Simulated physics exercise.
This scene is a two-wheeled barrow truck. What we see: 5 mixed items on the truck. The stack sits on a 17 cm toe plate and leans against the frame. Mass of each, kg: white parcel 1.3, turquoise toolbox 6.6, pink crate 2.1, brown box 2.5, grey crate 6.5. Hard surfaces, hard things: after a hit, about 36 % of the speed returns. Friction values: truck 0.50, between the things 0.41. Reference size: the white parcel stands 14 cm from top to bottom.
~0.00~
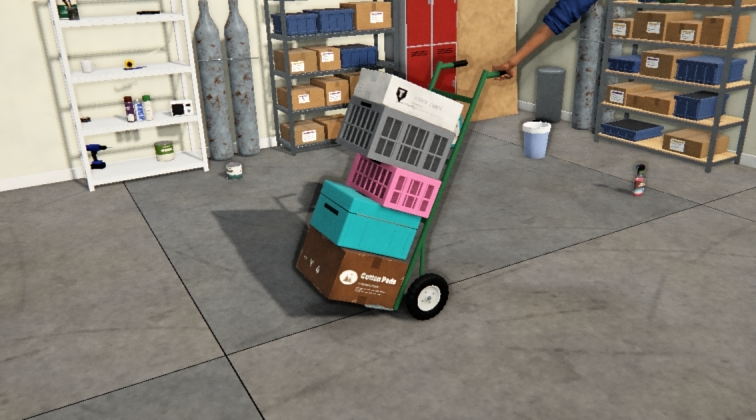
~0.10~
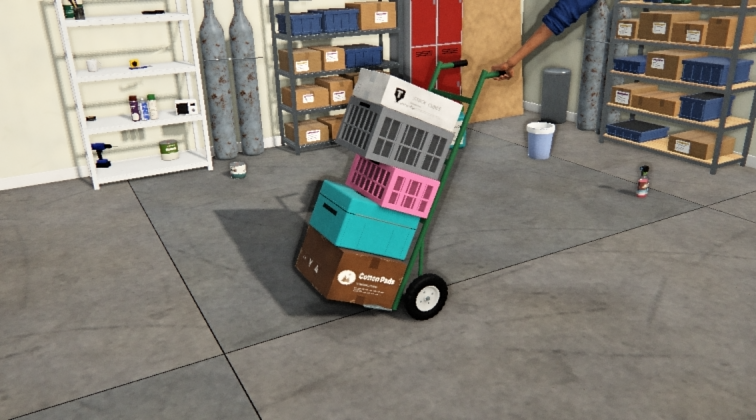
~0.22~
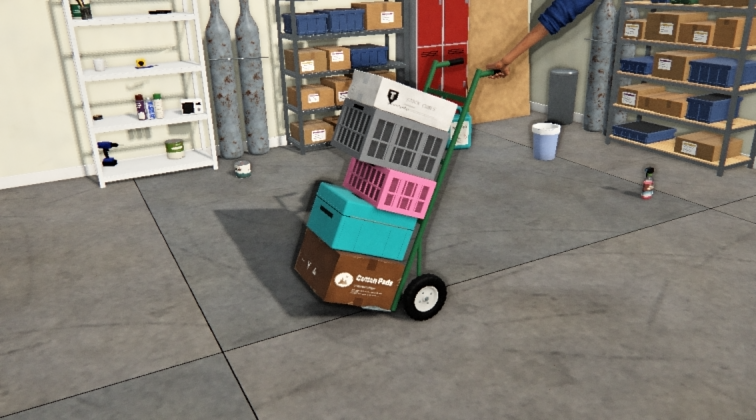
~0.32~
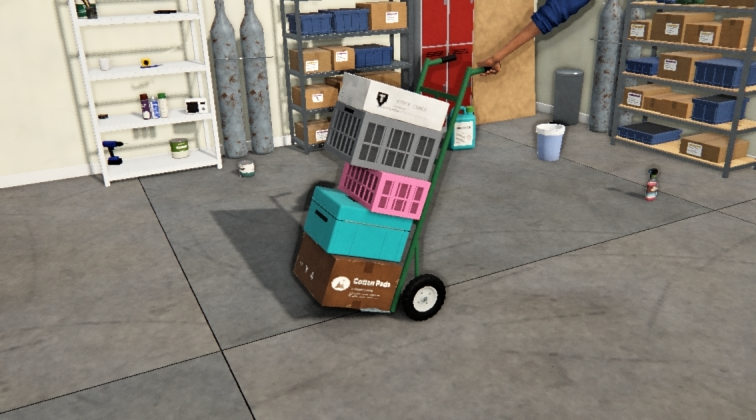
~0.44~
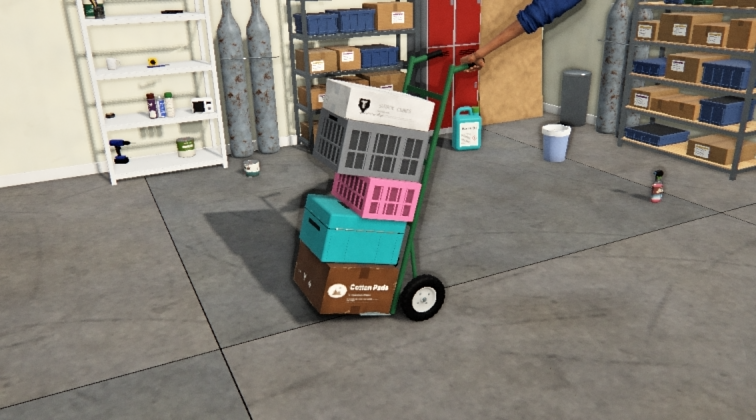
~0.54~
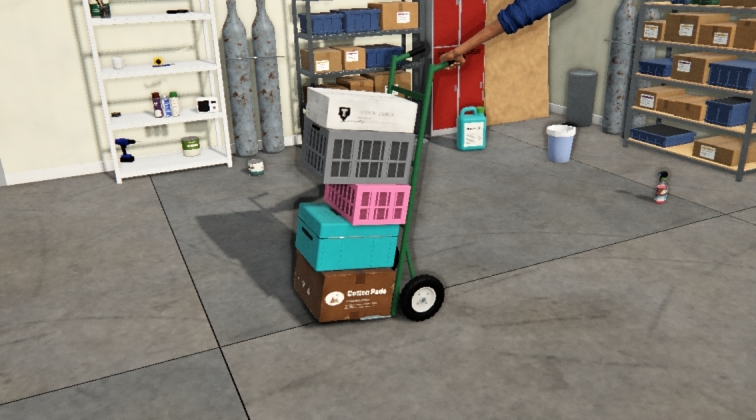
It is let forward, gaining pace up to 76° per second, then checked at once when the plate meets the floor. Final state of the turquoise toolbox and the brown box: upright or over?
Turquoise toolbox: Upright, brown box: Upright.
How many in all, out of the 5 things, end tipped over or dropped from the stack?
Tally: 3.
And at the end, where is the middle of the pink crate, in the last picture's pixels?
About (218, 241).
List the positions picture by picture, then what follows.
In the first frame, 25° short of upright; turquoise toolbox (365, 220); brown box (351, 266).
In the second frame, 25° short of upright; grey crate (394, 138); white parcel (407, 100).
In the third frame, 23° short of upright; pink crate (388, 184); grey crate (390, 139).
In the fourth frame, 20° short of upright; white parcel (393, 102); pink crate (383, 186).
In the fifth frame, 15° short of upright; grey crate (370, 145); white parcel (378, 105).
In the sixth frame, 10° short of upright; turquoise toolbox (346, 235); brown box (343, 279).
Around 0.84 s, truck upright; turquoise toolbox tipped 5° against what carries it near (330, 249); brown box tipped 5° against what carries it near (340, 290); white parcel tipped 10° against what carries it.
Around 1.14 s, truck upright; white parcel and grey crate now dropped from the stack; turquoise toolbox tipped 3° against what carries it near (331, 249); brown box tipped 3° against what carries it near (341, 290).
Around 1.44 s, truck upright; turquoise toolbox tipped 3° against what carries it near (331, 249); brown box tipped 3° against what carries it near (341, 290); pink crate on its side.
Around 1.94 s, truck upright; turquoise toolbox tipped 3° against what carries it near (331, 249); brown box tipped 3° against what carries it near (341, 290); pink crate upside down.
Finally (3.3 s), dropped from the stack and tipped over, white parcel and grey crate; on their side or leaning hard on the truck, pink crate; the other 2 still in place (within 10 cm). Final places as that camera would see them, turquoise toolbox near (331, 249), brown box near (341, 290).
